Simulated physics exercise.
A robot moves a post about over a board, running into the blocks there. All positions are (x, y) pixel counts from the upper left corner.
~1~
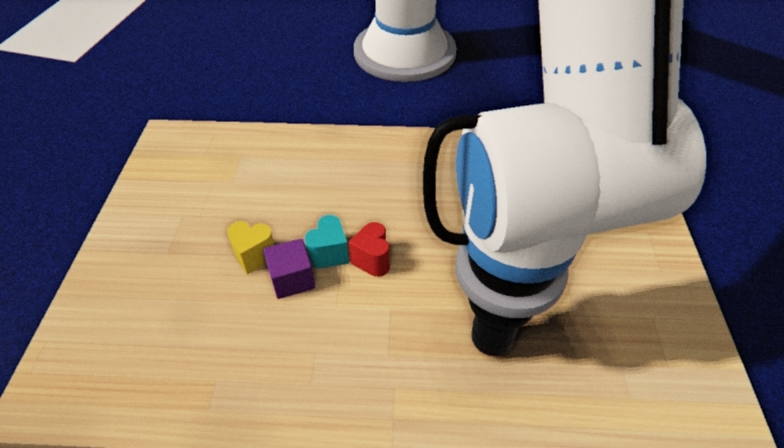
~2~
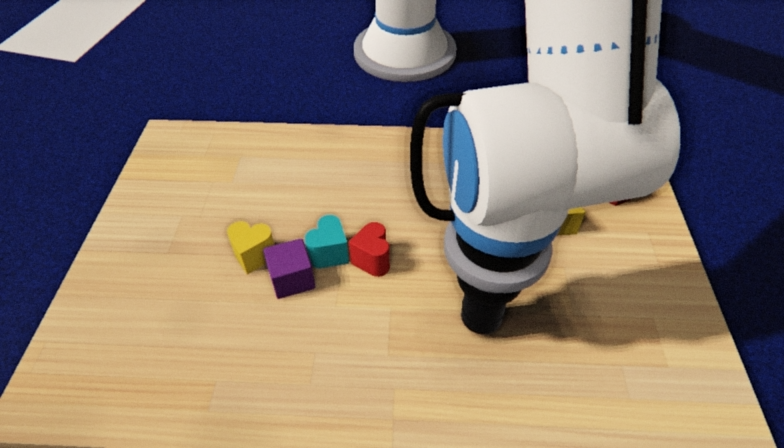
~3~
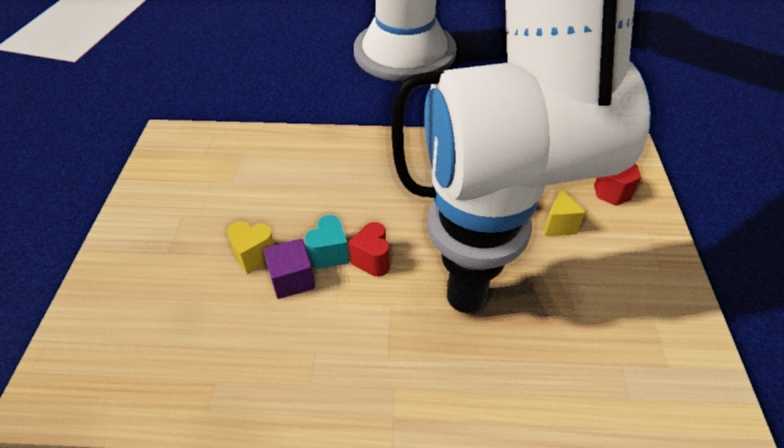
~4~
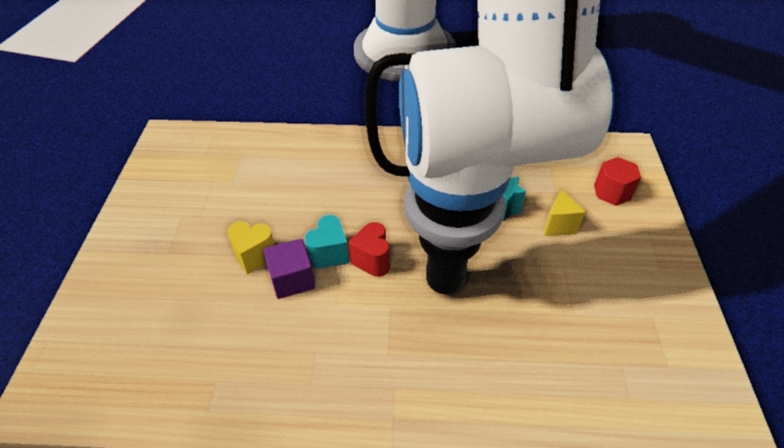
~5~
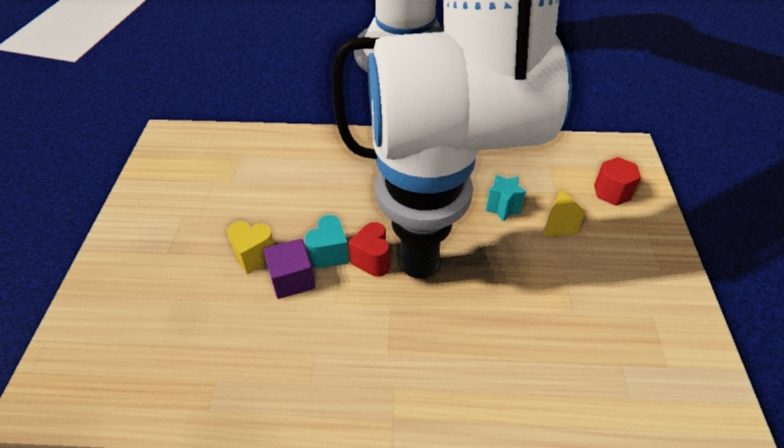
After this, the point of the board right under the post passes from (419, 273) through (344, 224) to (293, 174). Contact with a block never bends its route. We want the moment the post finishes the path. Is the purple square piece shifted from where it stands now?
Answer: Yes.
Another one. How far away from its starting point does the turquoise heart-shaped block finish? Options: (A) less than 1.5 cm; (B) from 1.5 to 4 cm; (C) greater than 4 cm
I choose B.
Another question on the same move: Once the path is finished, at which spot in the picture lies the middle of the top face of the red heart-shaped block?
The middle of the upper face of the red heart-shaped block will lie at about (333, 229) in the picture.
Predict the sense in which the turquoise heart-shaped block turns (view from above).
Looking from above, the answer is clockwise.
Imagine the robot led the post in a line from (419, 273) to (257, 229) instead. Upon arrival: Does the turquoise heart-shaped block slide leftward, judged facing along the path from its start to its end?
No, I don't think so.
What follows on the original path. One third of the way, post (366, 230); purple square piece (280, 258), turned 30° anticlockwise; turquoise heart-shaped block (306, 229), turned 30° clockwise; red heart-shaped block (340, 233), turned 30° anticlockwise.
Two thirds of the way, post (321, 199); purple square piece (276, 259), turned 45° anticlockwise; turquoise heart-shaped block (296, 230), turned 25° clockwise; red heart-shaped block (333, 229), turned 50° anticlockwise.
At the end, post (291, 165); yellow heart-shaped block unmoved; purple square piece (276, 259), turned 45° anticlockwise; turquoise heart-shaped block (296, 230), turned 25° clockwise; red heart-shaped block (333, 229), turned 50° anticlockwise.
